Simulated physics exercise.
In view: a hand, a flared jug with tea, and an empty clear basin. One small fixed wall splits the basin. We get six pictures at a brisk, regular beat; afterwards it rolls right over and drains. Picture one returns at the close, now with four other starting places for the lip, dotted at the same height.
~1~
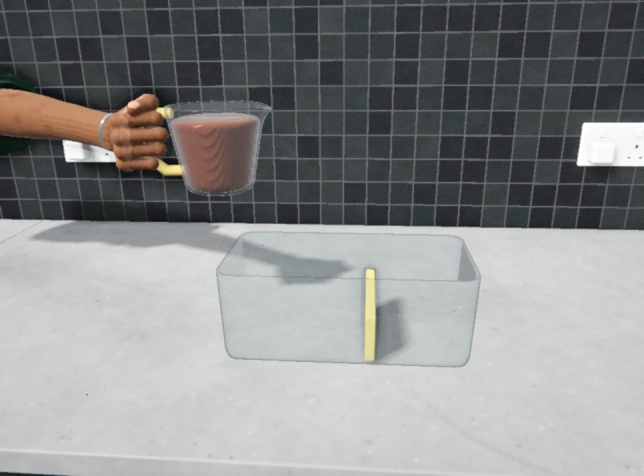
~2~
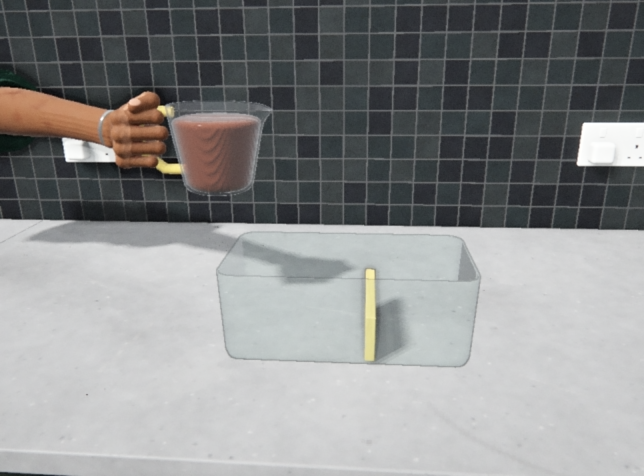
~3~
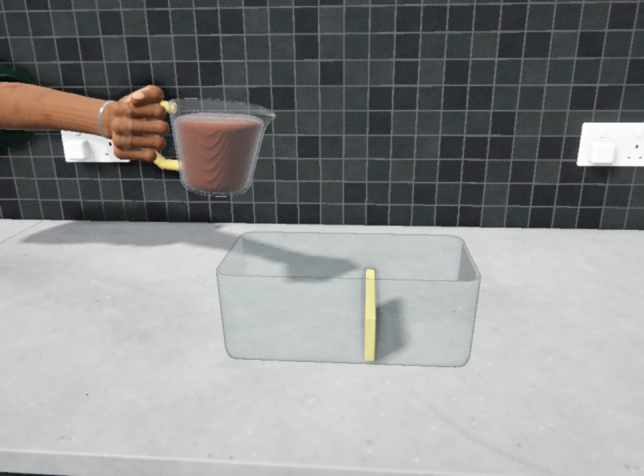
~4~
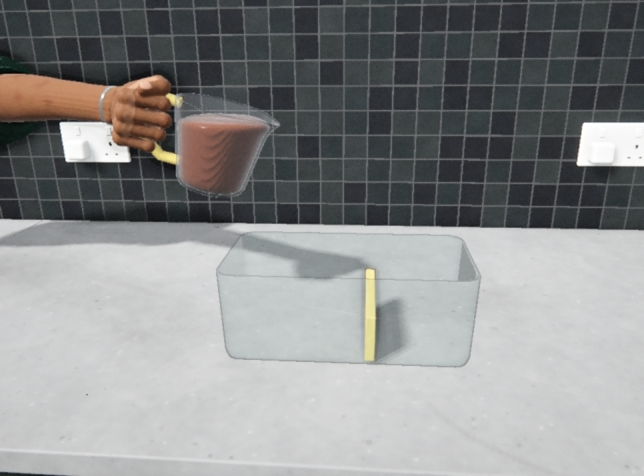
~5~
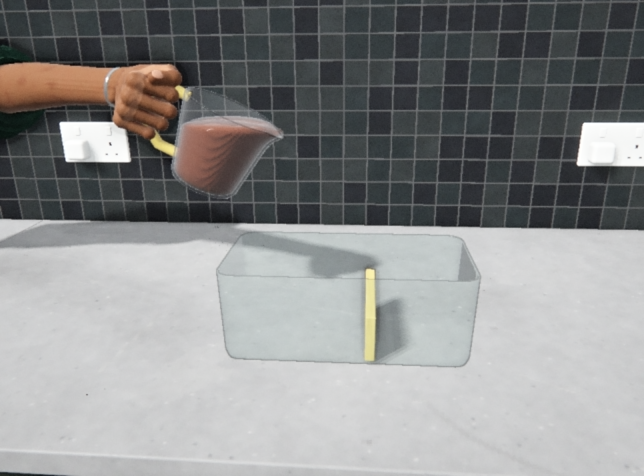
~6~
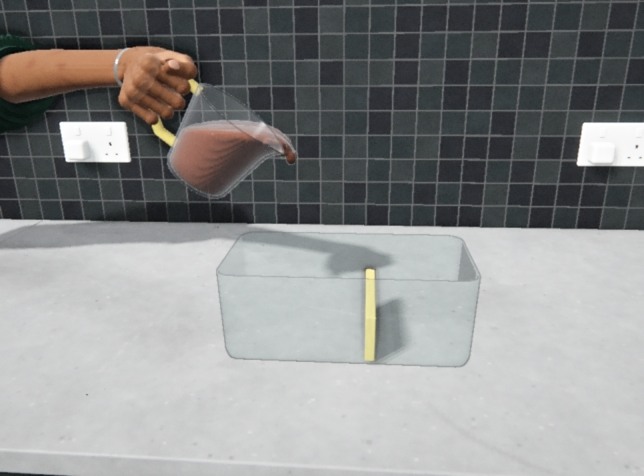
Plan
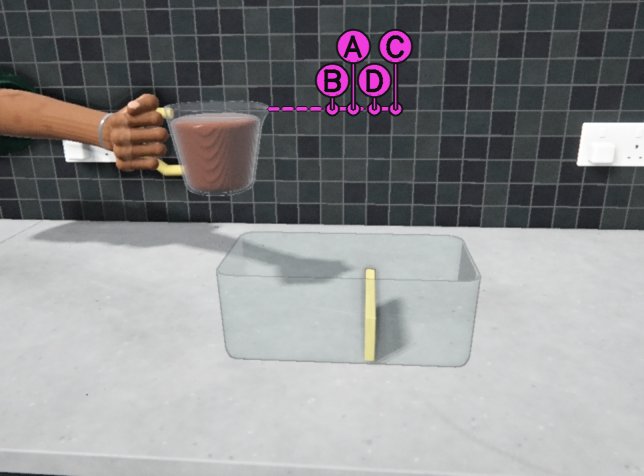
A hand reaches in from the left above a pale grey countertop, seen from the front at a fixed view, with dark square tiles and white wall sockets behind. It grips a clear flared jug of reddish-brown tea by its yellow handle, above and left of an empty clear basin with a yellow upright strip. The hand holds nearly still, then tilts the jug rightward until tea passes over the lip.
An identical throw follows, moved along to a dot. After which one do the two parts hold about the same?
The answer is place B.
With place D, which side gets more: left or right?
The right one.
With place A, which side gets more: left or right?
The right side.
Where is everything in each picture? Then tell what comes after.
Upright, lip at (269, 109); basin from (226, 354) to (469, 363); top of the wall at (371, 291); nothing has left yet.
Upright, lip at (270, 110); nothing has left yet.
Tipped about 7°, lip at (274, 116); nothing has left yet.
Tipped about 15°, lip at (278, 125); nothing has left yet.
Tipped about 26°, lip at (281, 137); tea is over the lip, down to (281, 137).
Tipped about 39°, lip at (282, 152); tea is over the lip, down to (291, 161).
On the marked copy, A at (353, 108); B at (332, 108); C at (395, 108); D at (374, 108).
Choosing A, about 21 % ends left of the wall and 77 % right of it.
Choosing B, about 48 % ends left of the wall and 50 % right of it.
Choosing C, about 14 % ends left of the wall and 83 % right of it; 3 % is lost outside.
Choosing D, about 11 % ends left of the wall and 86 % right of it; 3 % is lost outside.
